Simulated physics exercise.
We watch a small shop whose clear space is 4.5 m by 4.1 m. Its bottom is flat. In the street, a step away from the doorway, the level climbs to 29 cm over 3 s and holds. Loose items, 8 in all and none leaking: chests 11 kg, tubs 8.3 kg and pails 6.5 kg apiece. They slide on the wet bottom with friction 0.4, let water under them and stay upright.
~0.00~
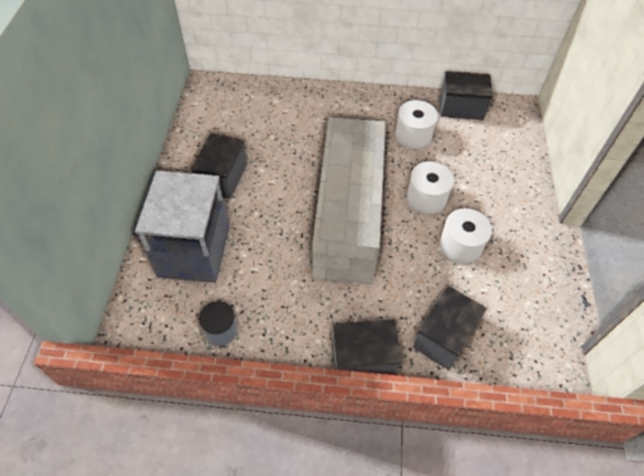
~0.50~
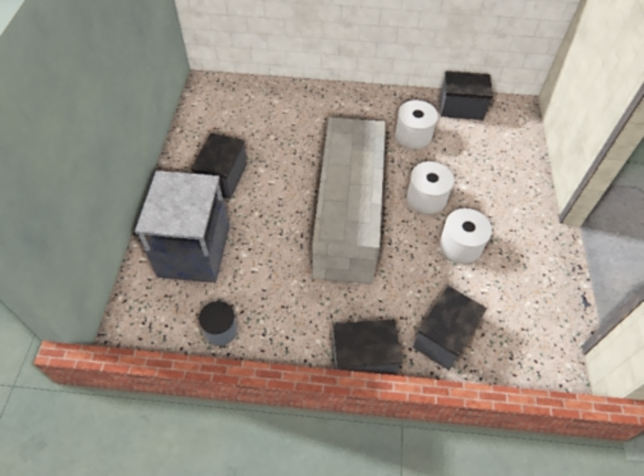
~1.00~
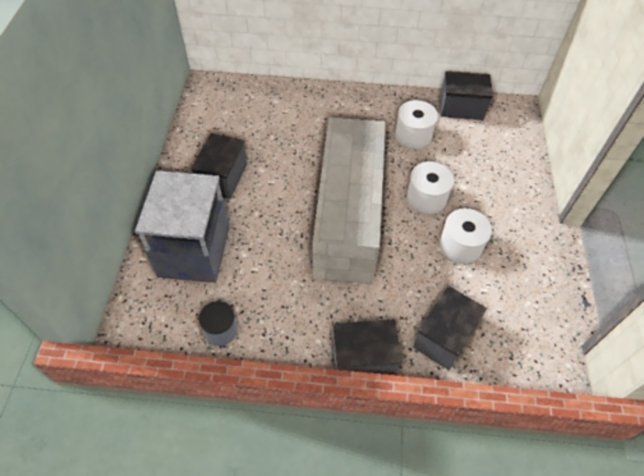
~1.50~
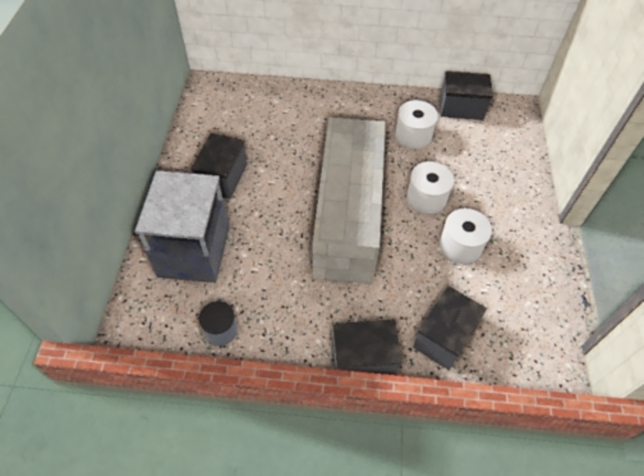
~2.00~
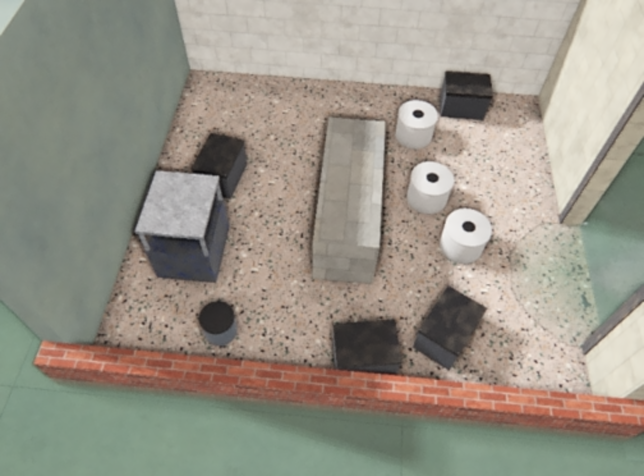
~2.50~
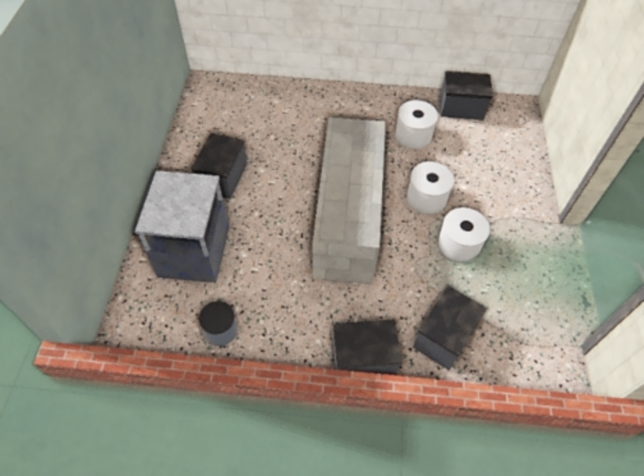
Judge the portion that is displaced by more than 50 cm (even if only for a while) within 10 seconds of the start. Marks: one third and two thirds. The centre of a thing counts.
It is at least two thirds.
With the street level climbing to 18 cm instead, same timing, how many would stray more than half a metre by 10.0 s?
In that case 7 of them.
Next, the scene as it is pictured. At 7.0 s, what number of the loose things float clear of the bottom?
At that moment 7.
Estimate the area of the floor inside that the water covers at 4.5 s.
Roughly 9.5 m2.
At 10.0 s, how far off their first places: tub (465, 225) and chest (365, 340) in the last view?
In turn: 100 cm, 200 cm.
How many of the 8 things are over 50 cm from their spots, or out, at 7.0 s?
7 of them.
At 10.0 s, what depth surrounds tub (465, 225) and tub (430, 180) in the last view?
Roughly 14 and 13 cm.
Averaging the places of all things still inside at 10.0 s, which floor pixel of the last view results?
Near (301, 195).
After 3.5 s 1 of 8 are over 50 cm from their spots; 1 afloat.
After 4.5 s 3 of 8 are over 50 cm from their spots; 3 afloat.
After 7.0 s 7 of 8 are over 50 cm from their spots; 7 afloat.
After 10.0 s 6 of 8 are over 50 cm from their spots, and 7 have been at some point; 8 afloat.
